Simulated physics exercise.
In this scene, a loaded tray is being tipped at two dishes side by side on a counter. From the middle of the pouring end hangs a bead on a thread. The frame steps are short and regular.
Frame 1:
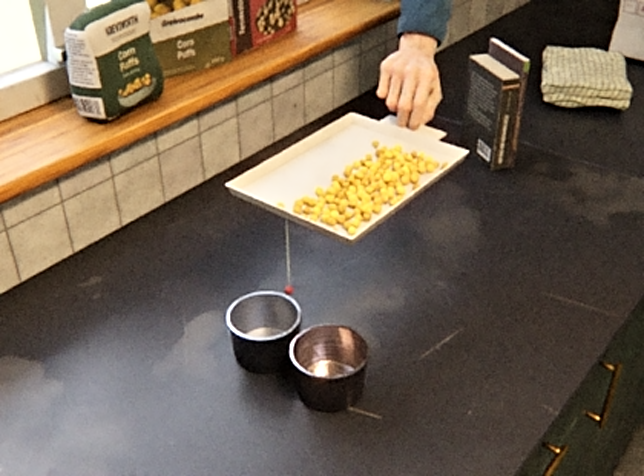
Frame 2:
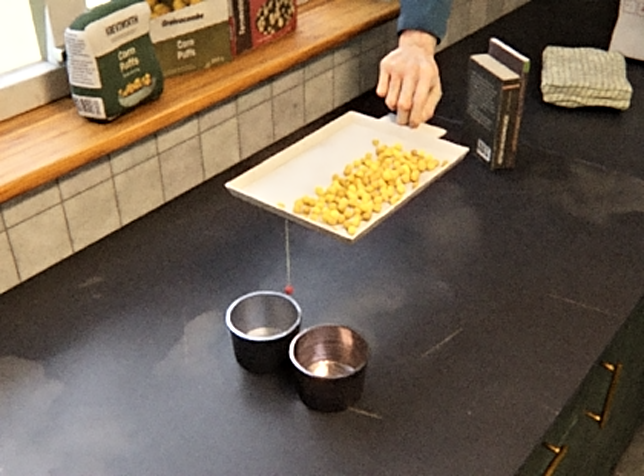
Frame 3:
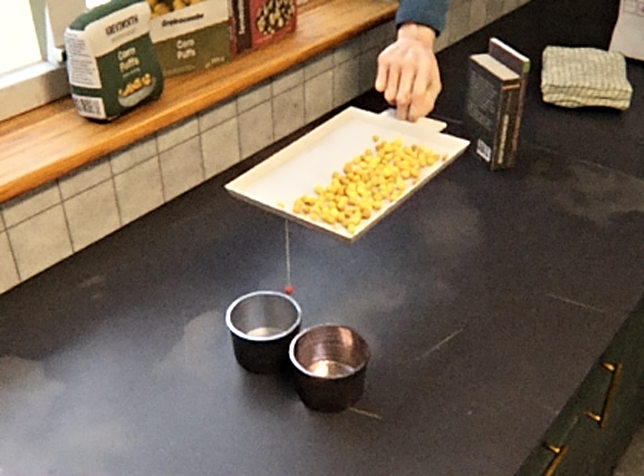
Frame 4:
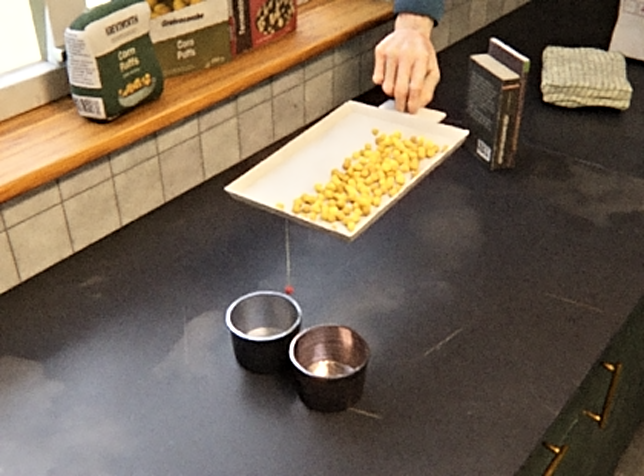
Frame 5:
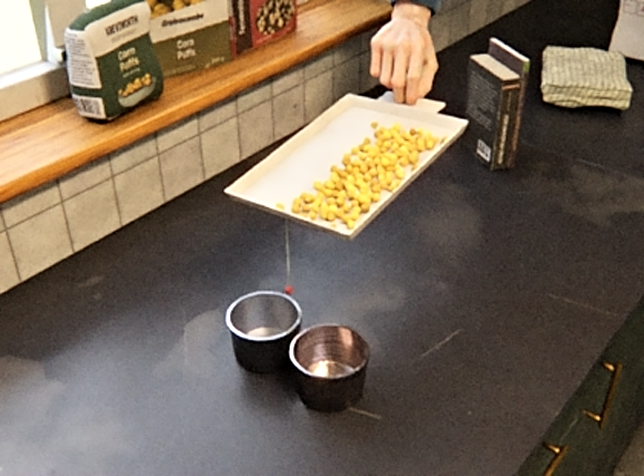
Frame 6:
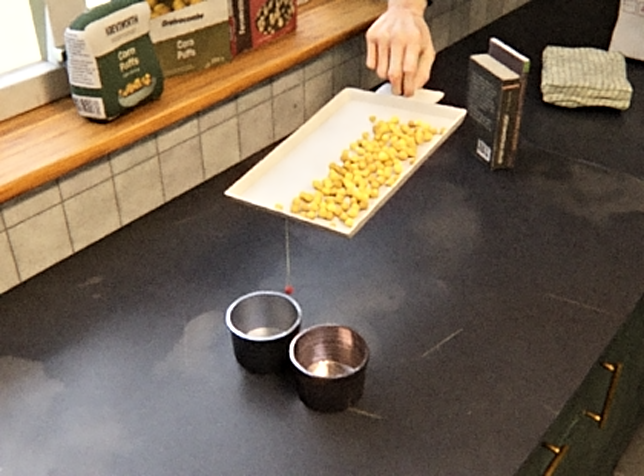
The video shows a hand holding a white tray of yellow puffed corn balls above two small round dishes on a dark counter, first keeping it nearly still, then raising the handle end slightly so the tray tilts a little.
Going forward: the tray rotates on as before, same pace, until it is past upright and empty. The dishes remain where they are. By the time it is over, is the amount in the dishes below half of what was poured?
Yes.
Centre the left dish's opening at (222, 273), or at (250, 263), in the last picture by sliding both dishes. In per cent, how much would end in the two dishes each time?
90 and 40 %.
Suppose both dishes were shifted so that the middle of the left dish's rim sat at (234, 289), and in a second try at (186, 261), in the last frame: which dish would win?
It comes out as the one to the left in the first try and the one to the right in the second.
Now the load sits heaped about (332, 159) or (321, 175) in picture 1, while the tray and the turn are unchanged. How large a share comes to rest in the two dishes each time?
About 10 % and 10 %.
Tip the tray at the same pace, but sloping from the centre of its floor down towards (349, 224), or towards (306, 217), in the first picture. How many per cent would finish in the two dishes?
Roughly 60 per cent, and 80 per cent.
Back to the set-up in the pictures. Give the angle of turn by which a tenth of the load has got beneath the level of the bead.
Angle: Close to 60°.
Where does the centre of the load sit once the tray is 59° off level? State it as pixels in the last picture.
The middle of the pieces sits at roughly (266, 195).
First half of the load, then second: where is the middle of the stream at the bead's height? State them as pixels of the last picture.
The opening half passes (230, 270), the closing half (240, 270).
Soon, tray tipped steeply; most on the tray; a stray few in the left dish; a small part outside both; a stray few in the air.
A while on, tray tipped right over; a stray few on the tray; about a quarter in the left dish; most outside both; a stray few in the air.
Towards the end, tray tipped past a quarter turn; about a quarter in the left dish; most outside both.
Finally, tray tipped past a quarter turn; none in the right dish; about a quarter in the left dish; most outside both.
